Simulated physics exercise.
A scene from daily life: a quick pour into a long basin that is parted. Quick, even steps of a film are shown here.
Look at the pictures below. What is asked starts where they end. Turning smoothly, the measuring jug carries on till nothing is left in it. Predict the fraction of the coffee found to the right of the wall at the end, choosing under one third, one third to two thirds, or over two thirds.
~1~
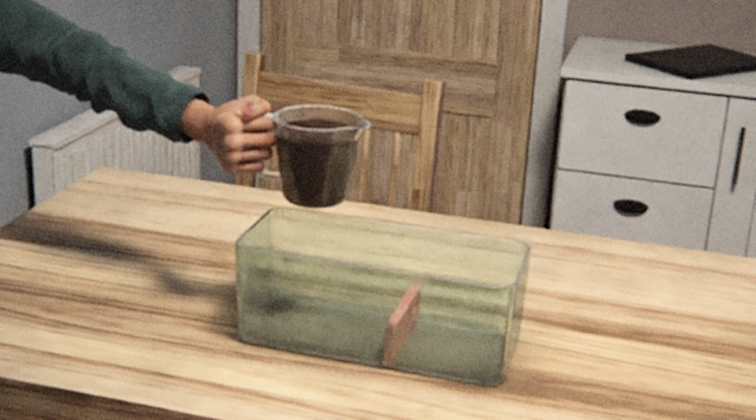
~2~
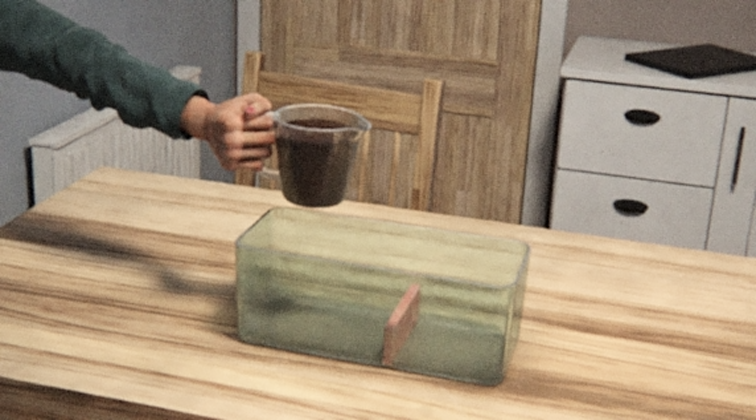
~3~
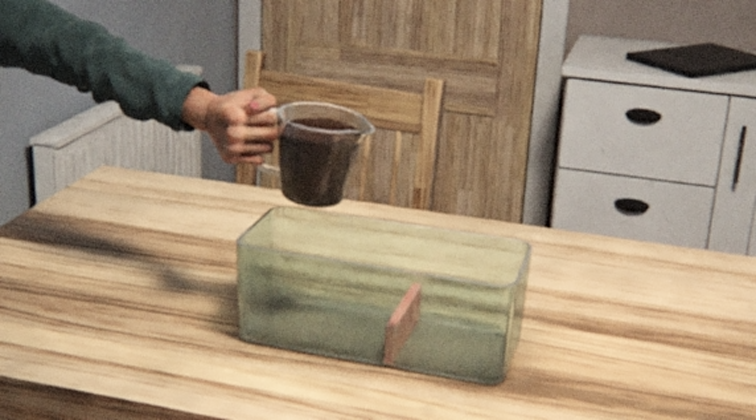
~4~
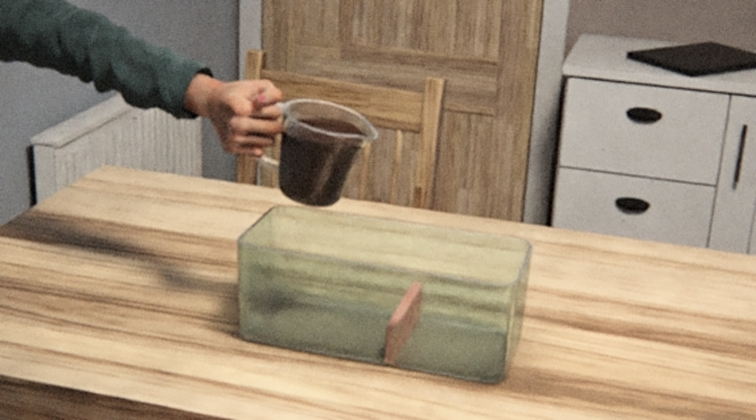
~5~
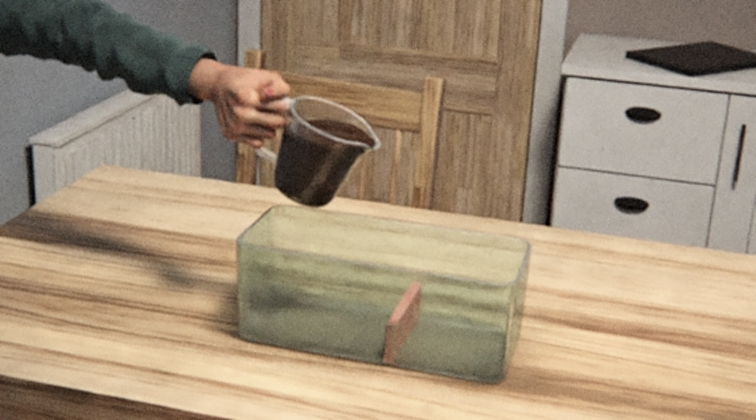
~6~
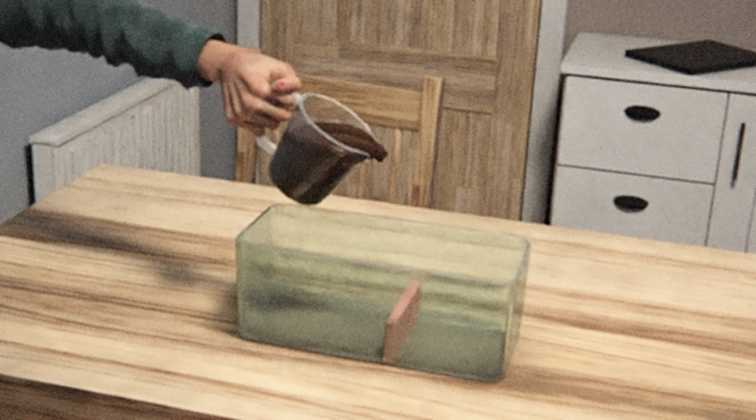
Prediction: One third to two thirds.
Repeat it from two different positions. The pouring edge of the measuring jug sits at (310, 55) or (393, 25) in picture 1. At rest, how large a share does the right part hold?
About 5 per cent, then about 90 per cent.
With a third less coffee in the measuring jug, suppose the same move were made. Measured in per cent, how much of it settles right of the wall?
I'd reckon close to 15 %.
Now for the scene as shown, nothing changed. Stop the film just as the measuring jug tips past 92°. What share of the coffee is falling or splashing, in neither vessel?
20 in a hundred.
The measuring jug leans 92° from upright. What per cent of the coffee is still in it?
Roughly 45 percent remains at that point.
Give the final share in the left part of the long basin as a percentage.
Close to 55 per cent.
A moment on, the tilt is 92° and 43 per cent is still to pour, 9 is left of the wall and 27 right of it.
Next, the tilt is 114° and 3 per cent is still to pour, 51 is left of the wall and 43 right of it.
Then the tilt is 114° and 0 per cent is still to pour, 55 is left of the wall and 44 right of it.
Later the tilt is 114° and 0 per cent is still to pour, 56 is left of the wall and 44 right of it.
At rest 56 per cent lies left of the wall, 44 right of it and 0 outside.
